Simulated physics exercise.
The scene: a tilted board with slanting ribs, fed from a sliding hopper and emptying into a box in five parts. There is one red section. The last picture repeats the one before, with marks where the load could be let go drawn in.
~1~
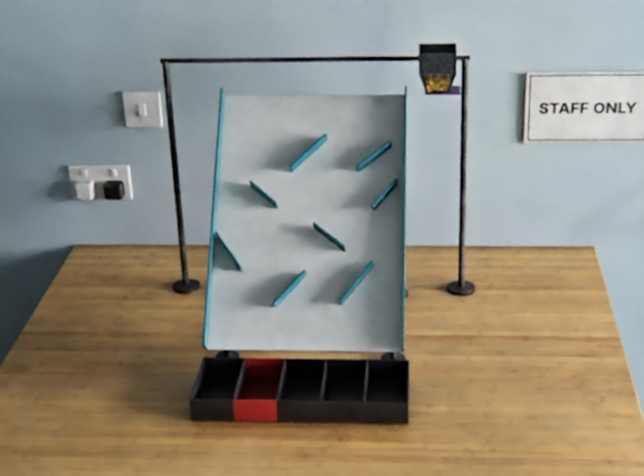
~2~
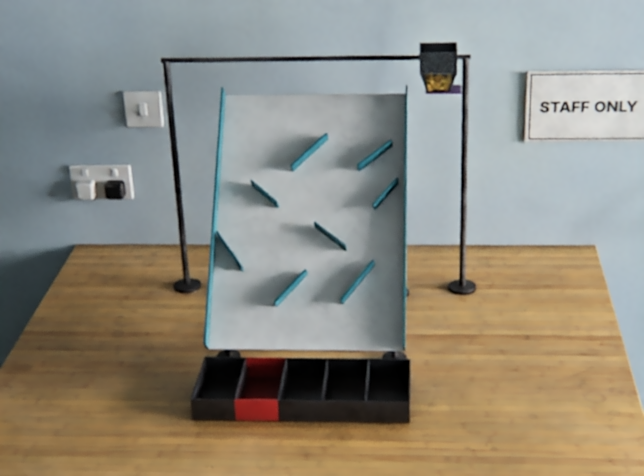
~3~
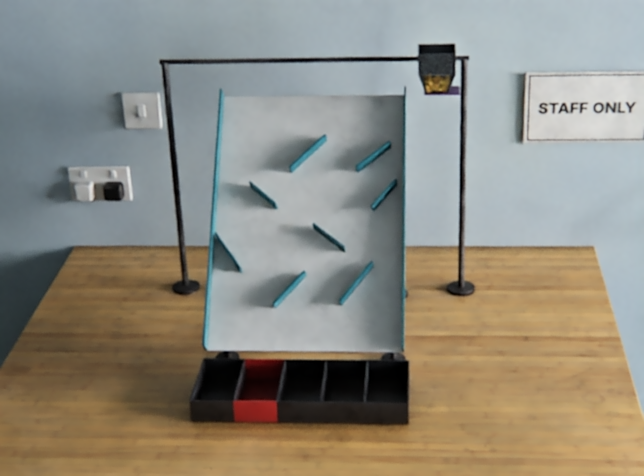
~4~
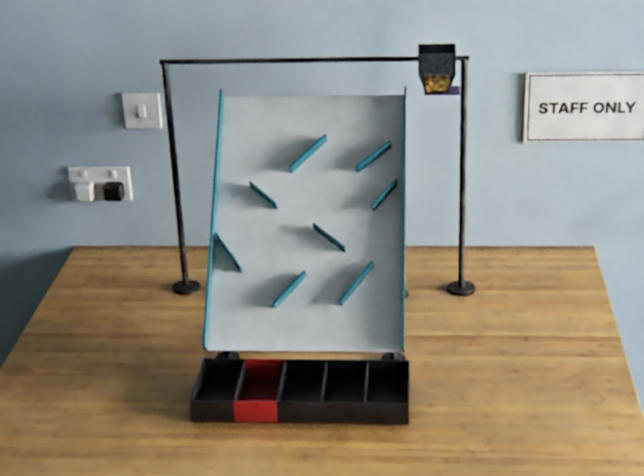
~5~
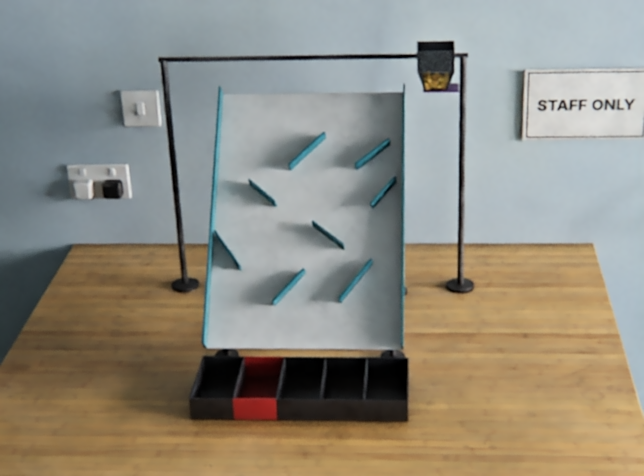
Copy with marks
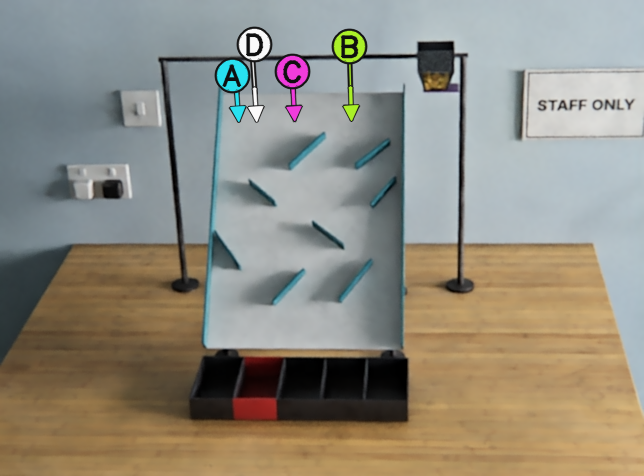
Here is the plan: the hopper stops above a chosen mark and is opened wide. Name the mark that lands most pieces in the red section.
The answer is mark A.
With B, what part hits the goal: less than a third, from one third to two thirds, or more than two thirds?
It is less than a third.
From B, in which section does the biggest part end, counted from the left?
It is the third one.
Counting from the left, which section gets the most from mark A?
The second from the left.
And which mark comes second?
The answer is D.
On the marked copy, mark A meets the board at (238, 116); mark B meets the board at (351, 115); mark C meets the board at (294, 115); mark D meets the board at (256, 116).
With A, close to two thirds in the red section, a small share in other sections, a small share held on the board, a small share outside the box.
With B, only a few in the red section, all but a few in other sections, only a few outside the box.
With C, close to a third in the red section, close to half in other sections, a small share outside the box.
With D, close to half in the red section, close to a third in other sections, close to a quarter outside the box.
